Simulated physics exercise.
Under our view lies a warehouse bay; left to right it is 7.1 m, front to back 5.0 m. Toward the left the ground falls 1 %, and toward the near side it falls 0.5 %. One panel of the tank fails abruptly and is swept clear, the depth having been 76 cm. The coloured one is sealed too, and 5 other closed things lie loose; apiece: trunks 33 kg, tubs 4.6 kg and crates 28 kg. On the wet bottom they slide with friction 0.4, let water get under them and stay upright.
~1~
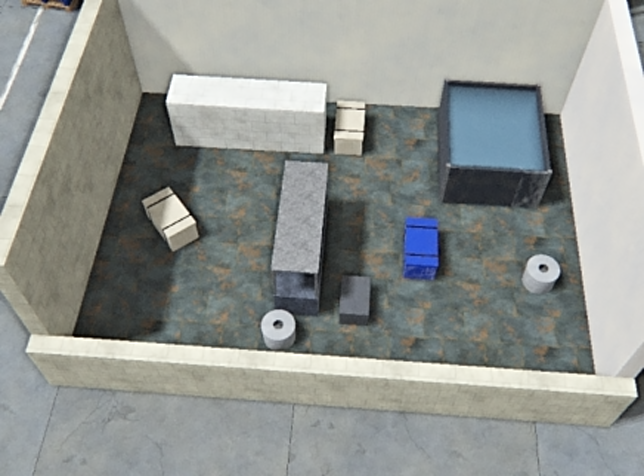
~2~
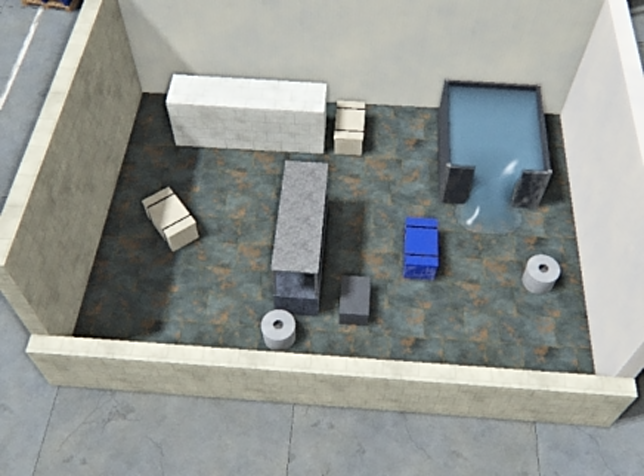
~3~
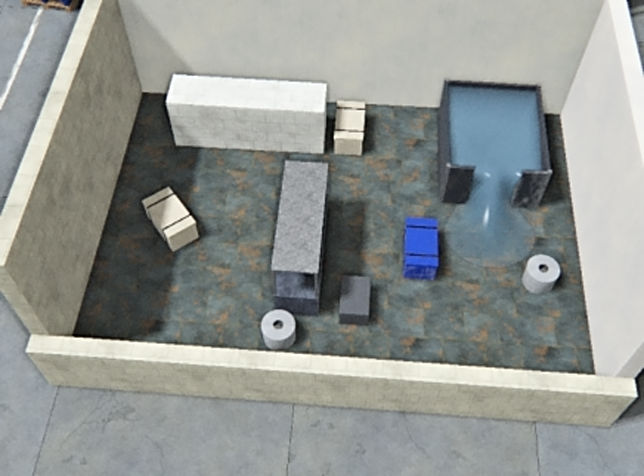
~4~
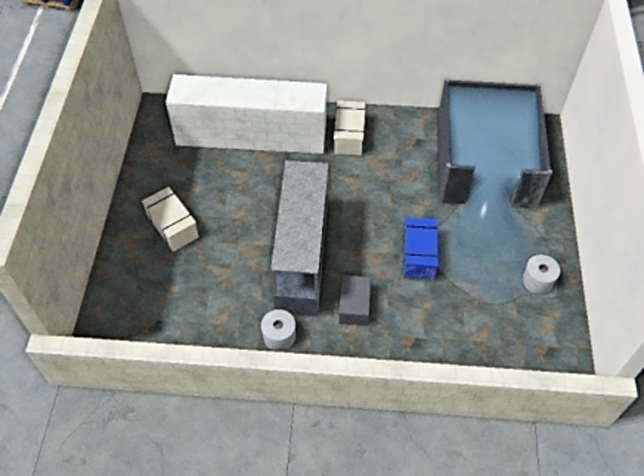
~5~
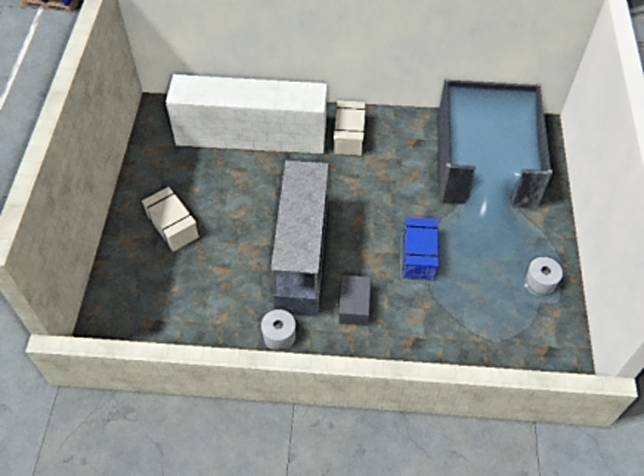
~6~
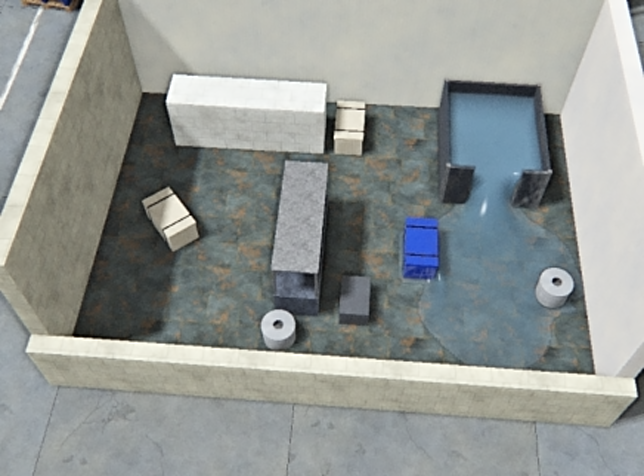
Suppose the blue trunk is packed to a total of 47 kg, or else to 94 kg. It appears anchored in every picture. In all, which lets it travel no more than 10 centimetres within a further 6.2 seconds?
The winner is the heavier variant.
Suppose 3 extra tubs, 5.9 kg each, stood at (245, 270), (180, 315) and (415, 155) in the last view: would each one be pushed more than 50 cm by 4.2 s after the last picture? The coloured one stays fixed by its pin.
Taking them in order, the first is below the mark, the second above the mark and the third below the mark.
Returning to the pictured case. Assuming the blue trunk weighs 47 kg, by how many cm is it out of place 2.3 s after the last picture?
Displacement near 30 cm.
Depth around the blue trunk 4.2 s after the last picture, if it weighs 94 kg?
About 5 cm.
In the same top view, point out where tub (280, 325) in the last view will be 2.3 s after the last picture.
Estimated pixel: Around (201, 291).
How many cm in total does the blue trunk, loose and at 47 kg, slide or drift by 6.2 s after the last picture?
It covers about 30 cm altogether.
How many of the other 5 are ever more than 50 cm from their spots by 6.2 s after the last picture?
My count gives 2.
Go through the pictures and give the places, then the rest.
The first frame shows the blue trunk at (422, 241), on the bottom; water covers 2.4 m2; 0 of 6 have shifted.
The second frame shows the blue trunk at (422, 241), on the bottom; water covers 2.9 m2; 0 of 6 have shifted.
The third frame shows the blue trunk at (422, 241), on the bottom; water covers 3.6 m2; 0 of 6 have shifted.
The fourth frame shows the blue trunk at (422, 241), on the bottom; 4.5 m2 under water; 0 of 6 have shifted.
The fifth frame shows the blue trunk at (422, 241), on the bottom; 5.6 m2 under water; 0 of 6 have shifted.
The sixth frame shows the blue trunk at (422, 241), on the bottom; water covers 7.1 m2; 1 of 6 have shifted.
Then, 0.6 s after the last picture the blue trunk would be 18 cm from its start with 47 kg and 0 cm from its start with 94 kg; 8 cm of water round it then.
Then, 2.3 s after the last picture the blue trunk would be 33 cm from its start with 47 kg and 0 cm from its start with 94 kg; 5 cm of water round it then.
Then, 4.2 s after the last picture the blue trunk would be 33 cm from its start with 47 kg and 0 cm from its start with 94 kg; 5 cm of water round it then.
Then, 6.2 s after the last picture the blue trunk would be 33 cm from its start with 47 kg and 0 cm from its start with 94 kg; 4 cm of water round it then.
